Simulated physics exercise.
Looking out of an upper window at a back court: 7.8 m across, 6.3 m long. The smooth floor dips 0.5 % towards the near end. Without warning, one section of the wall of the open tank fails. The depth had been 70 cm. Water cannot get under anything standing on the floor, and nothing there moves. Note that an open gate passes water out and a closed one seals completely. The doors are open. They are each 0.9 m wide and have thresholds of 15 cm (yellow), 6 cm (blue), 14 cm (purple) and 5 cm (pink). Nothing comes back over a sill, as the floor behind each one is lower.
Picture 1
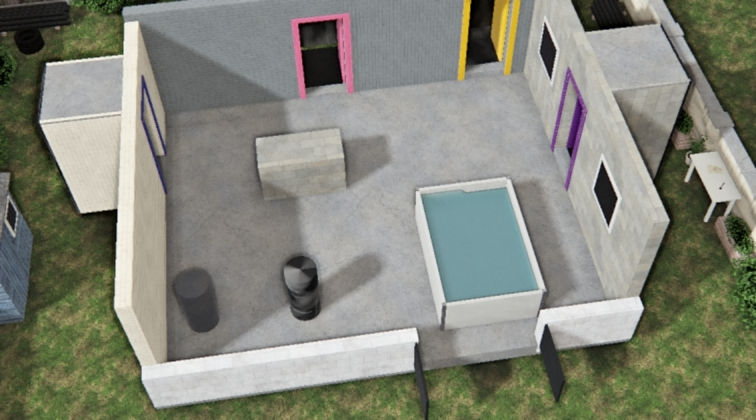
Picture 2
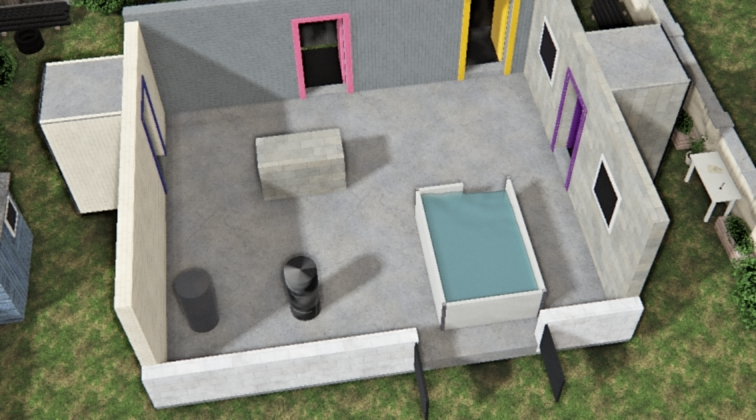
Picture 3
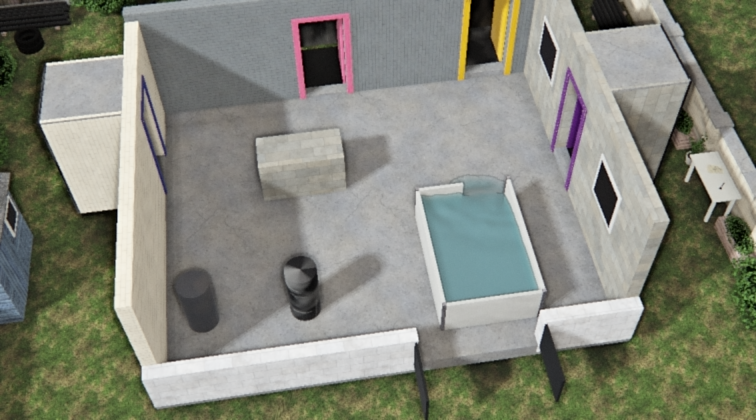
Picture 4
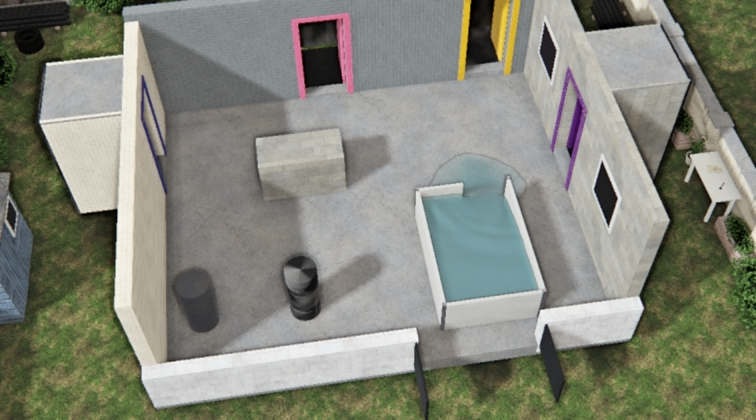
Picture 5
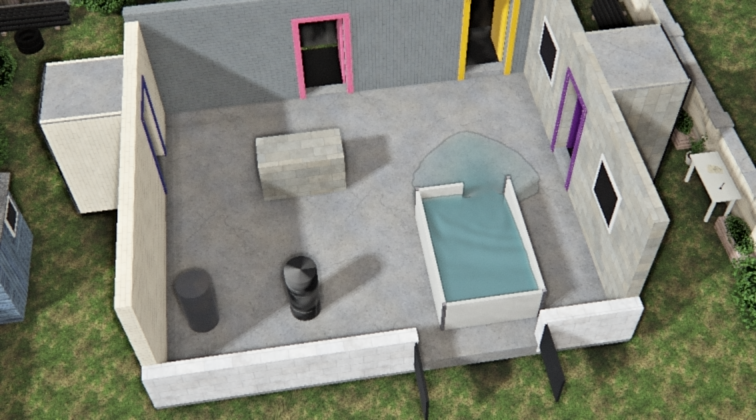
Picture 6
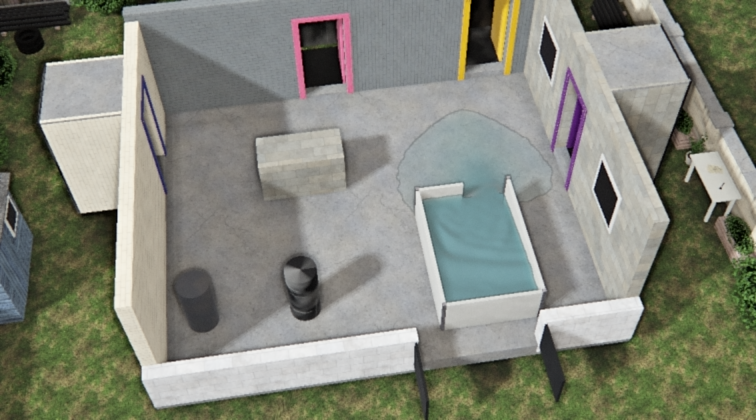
Water pouring from the far side of an open white-walled tank, fanning out across the grey floor of a roofless court.
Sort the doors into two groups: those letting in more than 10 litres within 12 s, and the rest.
The yellow door goes in the first group; the blue door goes in the first group; the purple door goes with the rest; the pink door goes in the first group.
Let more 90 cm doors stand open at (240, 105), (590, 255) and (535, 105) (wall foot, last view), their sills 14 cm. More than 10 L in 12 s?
Well, the first is on the low side, the second is on the low side, and the third is on the high side.
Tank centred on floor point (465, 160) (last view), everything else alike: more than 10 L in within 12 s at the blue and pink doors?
Lab note: Blue door limit exceeded; pink door limit not exceeded.
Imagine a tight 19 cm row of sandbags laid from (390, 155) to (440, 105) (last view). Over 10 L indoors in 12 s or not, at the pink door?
Measured against that limit, the pink door comes out short of it.
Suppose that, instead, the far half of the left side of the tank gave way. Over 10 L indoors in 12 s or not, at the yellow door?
Measured against that limit, the yellow door stays within it.
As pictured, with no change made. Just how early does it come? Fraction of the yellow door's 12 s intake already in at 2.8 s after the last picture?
Some 75 in a hundred.
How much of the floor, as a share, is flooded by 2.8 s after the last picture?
Covered: Roughly 35 %.
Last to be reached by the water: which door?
Looks like the blue door.
Then, 0.7 s after the last picture water covers 25 % of the floor and is deepest (32 cm) near (485, 197); yellow door 19 cm at the sill, 0 L in, blue door not reached, purple door 14 cm at the sill, 0 L in, pink door not reached.
Then, 1.5 s after the last picture water covers 30 % of the floor and is deepest (38 cm) near (512, 86); yellow door 30 cm at the sill, 15 L in, blue door not reached, purple door 10 cm at the sill, 1 L in, pink door 6 cm at the sill, 0 L in.
Then, 2.8 s after the last picture water covers 35 % of the floor and is deepest (26 cm) near (523, 116); yellow door 24 cm at the sill, 88 L in, blue door not reached, purple door 7 cm at the sill, 2 L in, pink door 8 cm at the sill, 9 L in.
Then, 6.3 s after the last picture water covers 60 % of the floor and is deepest (16 cm) near (175, 146); yellow door 14 cm at the sill, 115 L in, blue door 14 cm at the sill, 25 L in, purple door 8 cm at the sill, 2 L in, pink door 7 cm at the sill, 24 L in.
Then, 11.3 s after the last picture water covers 95 % of the floor and is deepest (10 cm) near (177, 310); yellow door 7 cm at the sill, 116 L in, blue door 9 cm at the sill, 105 L in, purple door 5 cm at the sill, 2 L in, pink door 4 cm at the sill, 27 L in.
